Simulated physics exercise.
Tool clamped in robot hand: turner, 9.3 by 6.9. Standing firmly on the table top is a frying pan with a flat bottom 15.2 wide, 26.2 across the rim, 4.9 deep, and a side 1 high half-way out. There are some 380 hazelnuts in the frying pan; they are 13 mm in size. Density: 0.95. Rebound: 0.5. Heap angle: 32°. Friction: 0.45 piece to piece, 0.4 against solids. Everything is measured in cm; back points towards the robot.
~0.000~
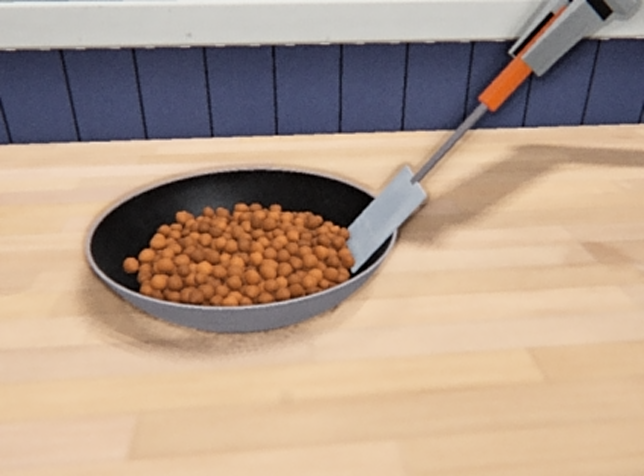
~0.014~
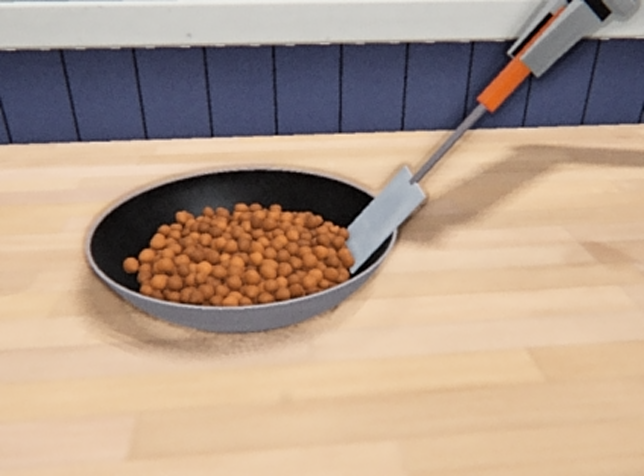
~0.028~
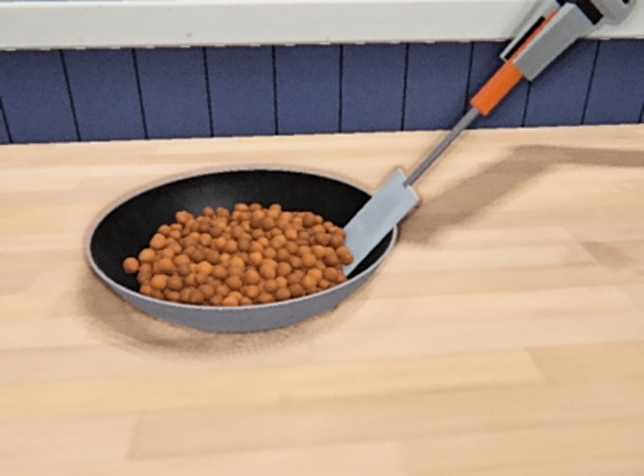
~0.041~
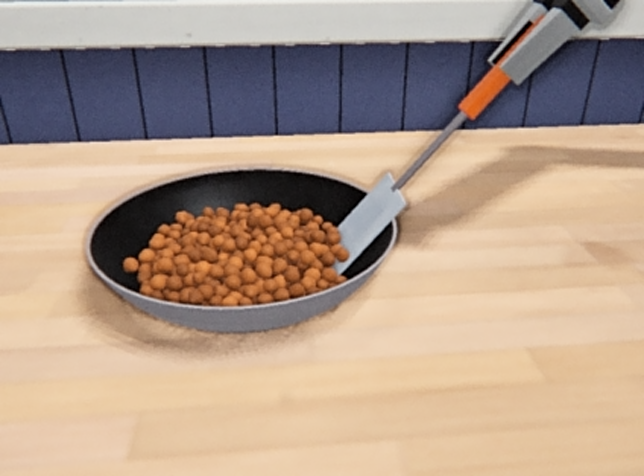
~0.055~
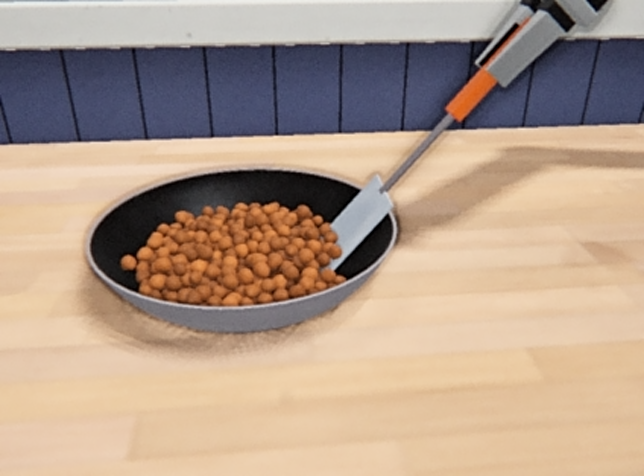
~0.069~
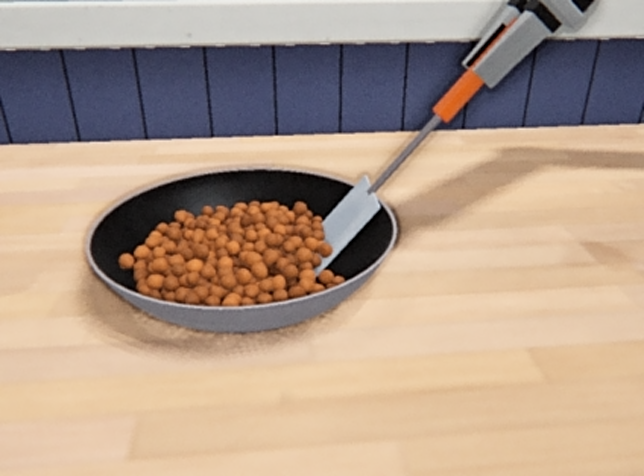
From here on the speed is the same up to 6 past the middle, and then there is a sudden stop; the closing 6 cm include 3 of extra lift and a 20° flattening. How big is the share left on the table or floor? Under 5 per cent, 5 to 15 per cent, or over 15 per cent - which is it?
It is under 5 per cent.
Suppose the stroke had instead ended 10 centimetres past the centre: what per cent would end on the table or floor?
Changed stop: Approx. 25 %.
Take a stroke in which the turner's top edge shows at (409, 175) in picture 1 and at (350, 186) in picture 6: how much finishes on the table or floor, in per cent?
5 %.
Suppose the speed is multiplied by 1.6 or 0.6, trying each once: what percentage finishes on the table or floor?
Some 10 per cent, then some 0 per cent, on the table or floor.
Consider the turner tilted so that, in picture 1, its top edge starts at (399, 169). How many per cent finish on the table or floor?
Roughly 0 percent ends on the table or floor.
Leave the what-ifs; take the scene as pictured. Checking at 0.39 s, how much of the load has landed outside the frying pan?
I'd put it at around 2 per cent.
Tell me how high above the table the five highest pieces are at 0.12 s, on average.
They are around 5 cm up.
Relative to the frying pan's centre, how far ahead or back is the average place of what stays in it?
The kept load is shifted forward by about 4.0 cm.
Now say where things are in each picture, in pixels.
In the first picture, turner top edge at (416, 180), sloping 50°; upper third of the load around (249, 247), from x 130 to 350, top at y 210; 379 in the frying pan.
In the second picture, turner top edge at (415, 180), sloping 50°; upper third of the load around (251, 247), from x 130 to 350, top at y 210.
In the third picture, turner top edge at (408, 183), sloping 50°; upper third of the load around (255, 249), from x 130 to 345, top at y 210.
In the fourth picture, turner top edge at (397, 187), sloping 50°; upper third of the load around (255, 248), from x 130 to 340, top at y 210.
In the fifth picture, turner top edge at (384, 189), sloping 50°; upper third of the load around (253, 247), from x 130 to 340, top at y 210.
In the sixth picture, turner top edge at (372, 190), sloping 50°; upper third of the load around (251, 245), from x 125 to 340, top at y 210; 379 in the frying pan.
By 0.12 s, sloping 50°, highest piece 5 above the table; 379 in the frying pan.
By 0.17 s, sloping 42°, highest piece 7 above the table; 379 in the frying pan.
By 0.39 s, sloping 30°, highest piece 6 above the table; 370 in the frying pan, 8 on the table or floor, 1 on the blade or in flight.
By 1.44 s, sloping 30°, highest piece 5 above the table; 369 in the frying pan, 10 on the table or floor.
Final count, 369 in the frying pan, 10 on the table or floor. That is 3 % on the table or floor.
